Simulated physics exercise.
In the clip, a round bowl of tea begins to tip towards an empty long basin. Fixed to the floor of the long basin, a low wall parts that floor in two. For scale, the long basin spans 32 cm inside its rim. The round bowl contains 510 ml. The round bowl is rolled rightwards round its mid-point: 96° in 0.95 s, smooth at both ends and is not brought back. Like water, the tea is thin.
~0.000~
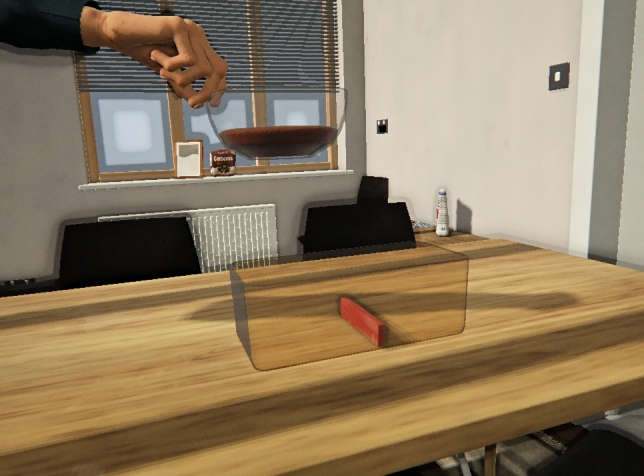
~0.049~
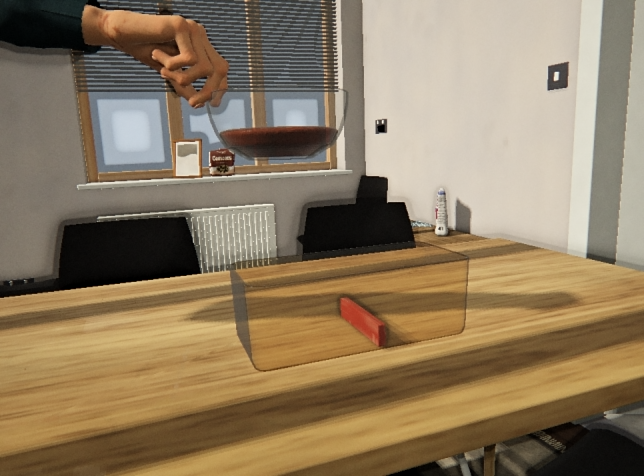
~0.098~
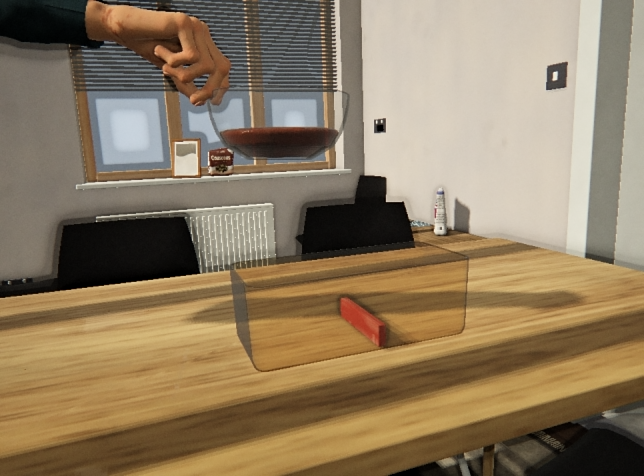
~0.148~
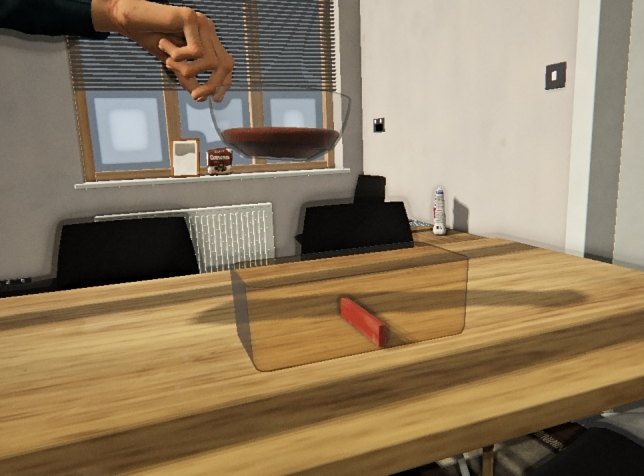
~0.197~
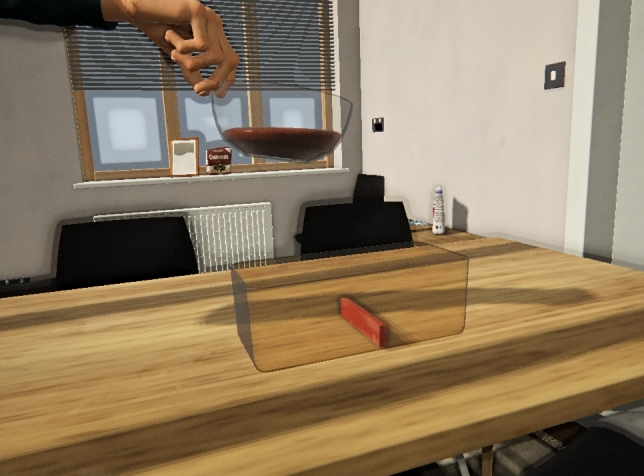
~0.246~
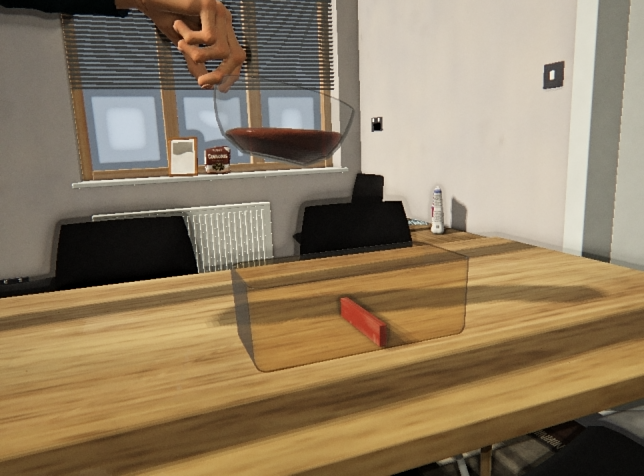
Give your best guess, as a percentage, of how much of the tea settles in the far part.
I would say 72 per cent of it settles there.
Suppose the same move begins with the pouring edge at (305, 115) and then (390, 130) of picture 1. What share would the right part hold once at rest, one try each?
Around 10 per cent first, around 90 per cent next.
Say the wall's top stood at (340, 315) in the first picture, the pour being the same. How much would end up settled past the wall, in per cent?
85 per cent.
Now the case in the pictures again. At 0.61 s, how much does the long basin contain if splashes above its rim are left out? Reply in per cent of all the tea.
Roughly 2 percent.
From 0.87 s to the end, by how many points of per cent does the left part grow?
Around 16 in a hundred.
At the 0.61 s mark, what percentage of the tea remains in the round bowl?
Roughly 58 %.
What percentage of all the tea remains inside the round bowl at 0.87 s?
10 %.
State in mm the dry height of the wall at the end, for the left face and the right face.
Measured: Left around 26 mm, right around 12 mm.
Then, 0.61 s in, the tilt is 68° and 58 per cent is still to pour, 0 is left of the wall and 2 right of it.
Then, 0.87 s in, the tilt is 94° and 10 per cent is still to pour, 10 is left of the wall and 60 right of it.
Then, 1.15 s in, the tilt is 96° and 0 per cent is still to pour, 26 is left of the wall and 72 right of it.
Then, 1.45 s in, the tilt is 96° and 0 per cent is still to pour, 27 is left of the wall and 72 right of it.
Finally, 27 per cent lies left of the wall, 72 right of it and 1 outside.
